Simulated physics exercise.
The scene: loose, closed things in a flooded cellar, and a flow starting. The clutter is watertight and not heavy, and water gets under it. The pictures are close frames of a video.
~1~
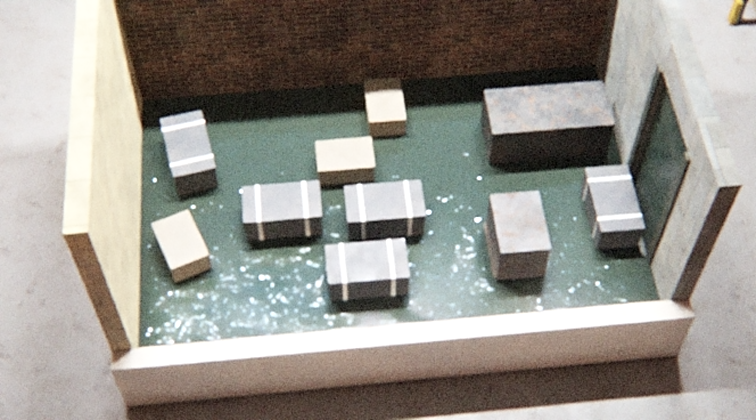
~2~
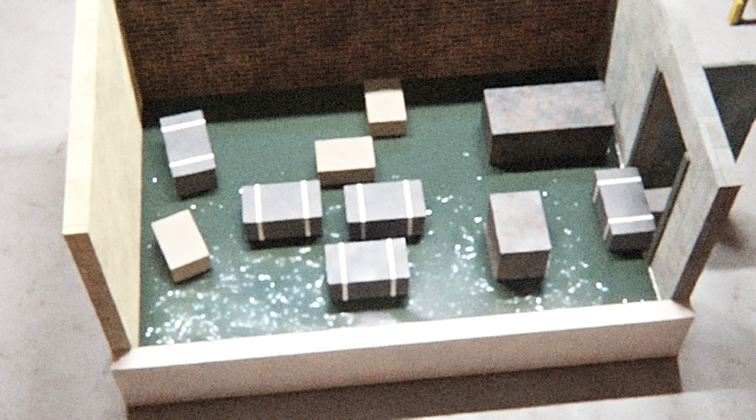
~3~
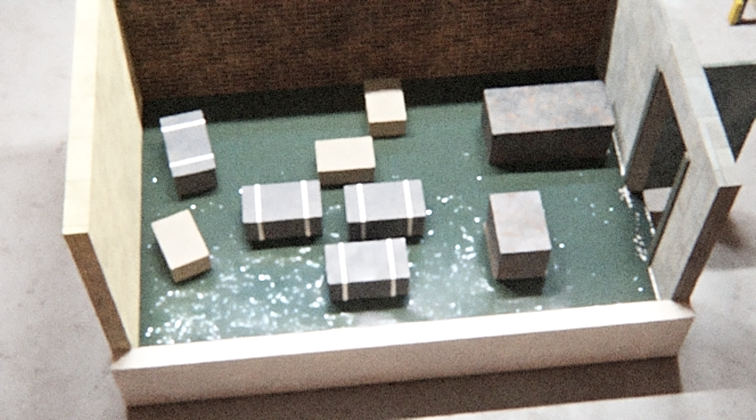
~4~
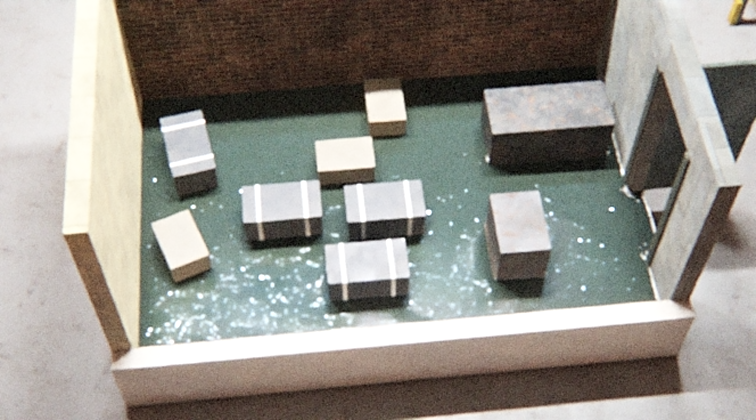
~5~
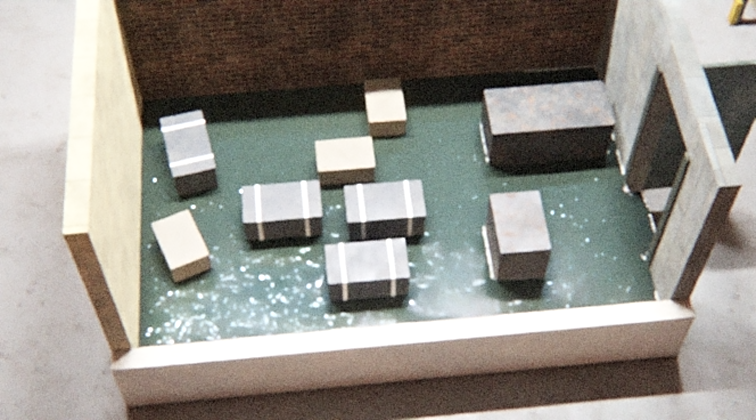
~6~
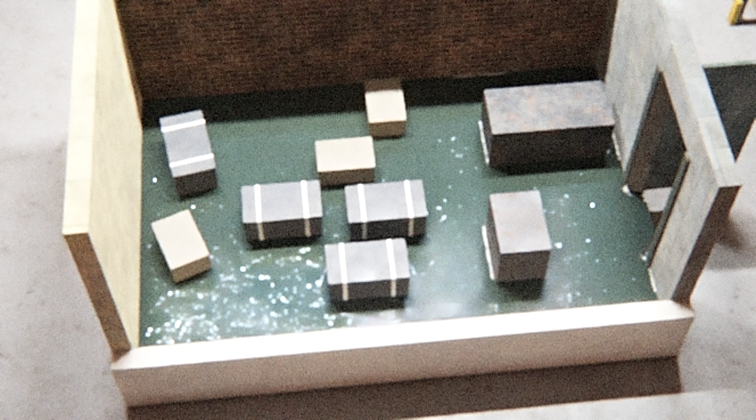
A strapped gray box slides right and out through the opening in the flooded room's wall.
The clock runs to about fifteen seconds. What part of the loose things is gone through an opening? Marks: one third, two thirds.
That comes to under a third.
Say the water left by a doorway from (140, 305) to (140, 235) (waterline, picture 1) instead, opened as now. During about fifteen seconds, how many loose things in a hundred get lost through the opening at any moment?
About 10 per cent.
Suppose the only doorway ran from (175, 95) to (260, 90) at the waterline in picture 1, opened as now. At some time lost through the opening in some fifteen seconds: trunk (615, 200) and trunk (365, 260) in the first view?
One after the other: Left behind, no.
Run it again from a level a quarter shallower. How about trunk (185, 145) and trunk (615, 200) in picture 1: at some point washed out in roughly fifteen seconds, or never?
As listed: Stays, yes.
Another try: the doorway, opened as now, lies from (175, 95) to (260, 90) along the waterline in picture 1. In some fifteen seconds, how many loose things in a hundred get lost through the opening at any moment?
About 60 per cent.
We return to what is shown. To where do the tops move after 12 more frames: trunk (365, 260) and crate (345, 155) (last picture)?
Roughly at (458, 275) and (405, 165).
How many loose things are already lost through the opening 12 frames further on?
The number is 1.
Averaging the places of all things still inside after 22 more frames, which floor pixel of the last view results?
At about (365, 226).
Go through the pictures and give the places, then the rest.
A trunk at (385, 201), afloat; a crate at (385, 99) floats; 0 of 8 have shifted, in the first picture.
A trunk at (385, 201), afloat; a crate at (385, 99), afloat; 1 of 8 have shifted, in the second picture.
A trunk at (385, 201), afloat; a crate at (385, 99) floats; 1 of 8 have shifted, in the third picture.
A trunk at (385, 201) floats; a crate at (385, 99), afloat; 1 of 8 have shifted, in the fourth picture.
A trunk at (385, 201), afloat; a crate at (385, 99) floats; 1 of 8 have shifted, in the fifth picture.
A trunk at (386, 201) floats; a crate at (385, 100), afloat; 1 of 8 have shifted, in the sixth picture.
A moment on, 1 of 8 are out; 7 afloat.
Next, 1 of 8 are out; 7 afloat.
Later, 1 of 8 are out; 7 afloat.
In the end, 1 of 8 are out; 7 afloat.
